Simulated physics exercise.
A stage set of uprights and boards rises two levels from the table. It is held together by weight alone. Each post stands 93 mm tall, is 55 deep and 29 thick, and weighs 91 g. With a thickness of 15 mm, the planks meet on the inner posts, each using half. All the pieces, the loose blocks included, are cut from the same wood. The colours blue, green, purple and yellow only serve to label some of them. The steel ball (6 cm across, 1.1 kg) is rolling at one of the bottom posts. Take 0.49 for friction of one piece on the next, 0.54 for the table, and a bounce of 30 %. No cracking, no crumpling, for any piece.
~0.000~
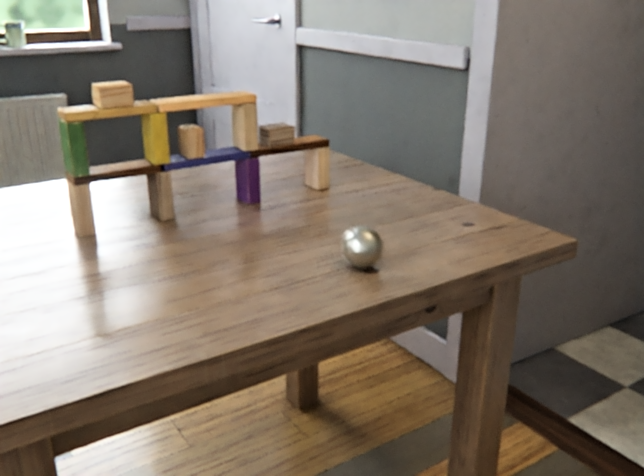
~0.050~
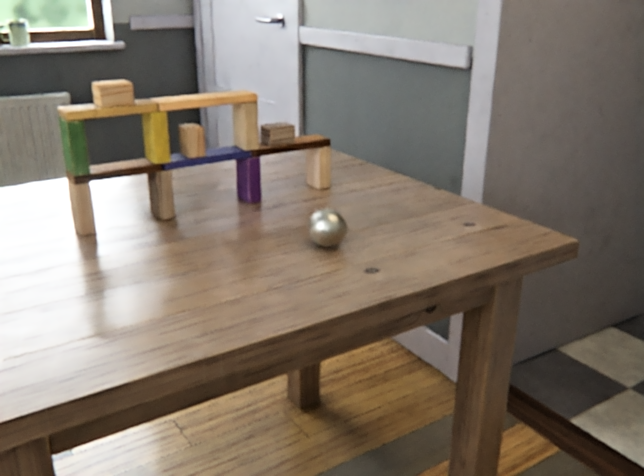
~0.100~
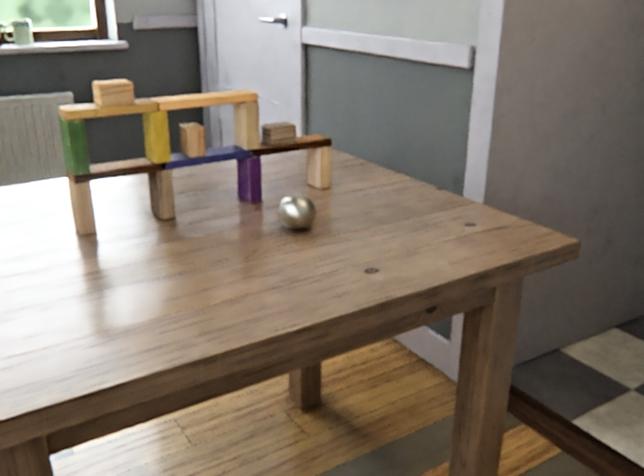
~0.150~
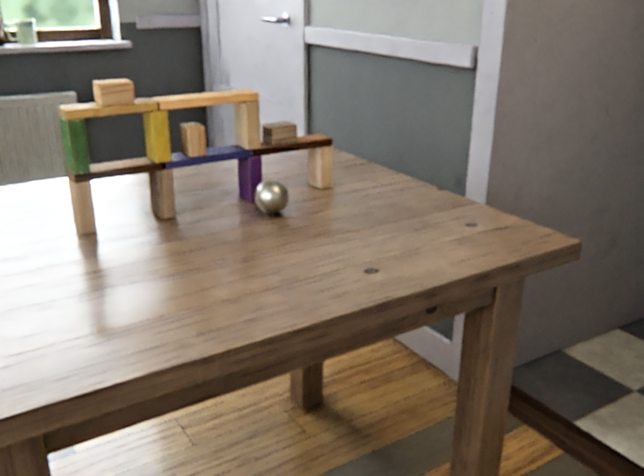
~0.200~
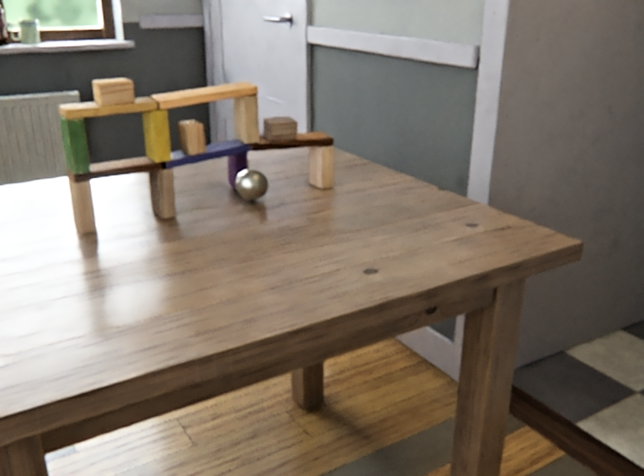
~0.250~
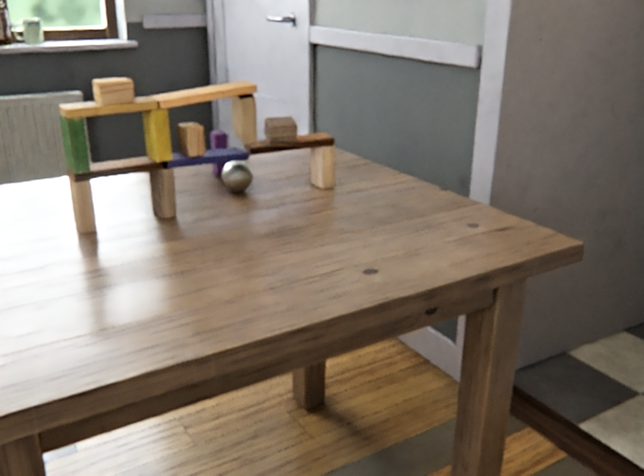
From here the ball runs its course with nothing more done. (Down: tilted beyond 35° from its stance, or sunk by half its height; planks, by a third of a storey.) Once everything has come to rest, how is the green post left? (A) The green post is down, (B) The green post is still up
B, the green post is still up.
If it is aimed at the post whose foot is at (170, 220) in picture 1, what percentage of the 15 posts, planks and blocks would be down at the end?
Under that change the share is 70 in a hundred.
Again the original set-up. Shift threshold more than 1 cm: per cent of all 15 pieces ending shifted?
55 %.
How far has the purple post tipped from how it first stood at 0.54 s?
Something like 170°, give or take.
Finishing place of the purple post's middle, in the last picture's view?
Its middle finishes near pixel (126, 297) of the last picture.
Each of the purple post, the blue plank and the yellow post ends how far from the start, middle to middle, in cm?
Shift in cm - purple: 142; blue: 6; yellow: 0.
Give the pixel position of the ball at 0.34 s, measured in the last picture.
I'd put it somewhere around (212, 163).
After 0.34 s, ball still moving; 6 of the 15 pieces down; green post unmoved; purple post leaning 63°.
After 0.54 s, ball still moving; 8 of the 15 pieces down; green post unmoved; purple post upside down.
At rest (1.3 s), ball rolling away; 8 of the 15 pieces down; green post unmoved; purple post on its side; blue plank leaning 34°, 45 mm lower. As the last picture would show them, middles, green post near (76, 143), purple post near (126, 297).
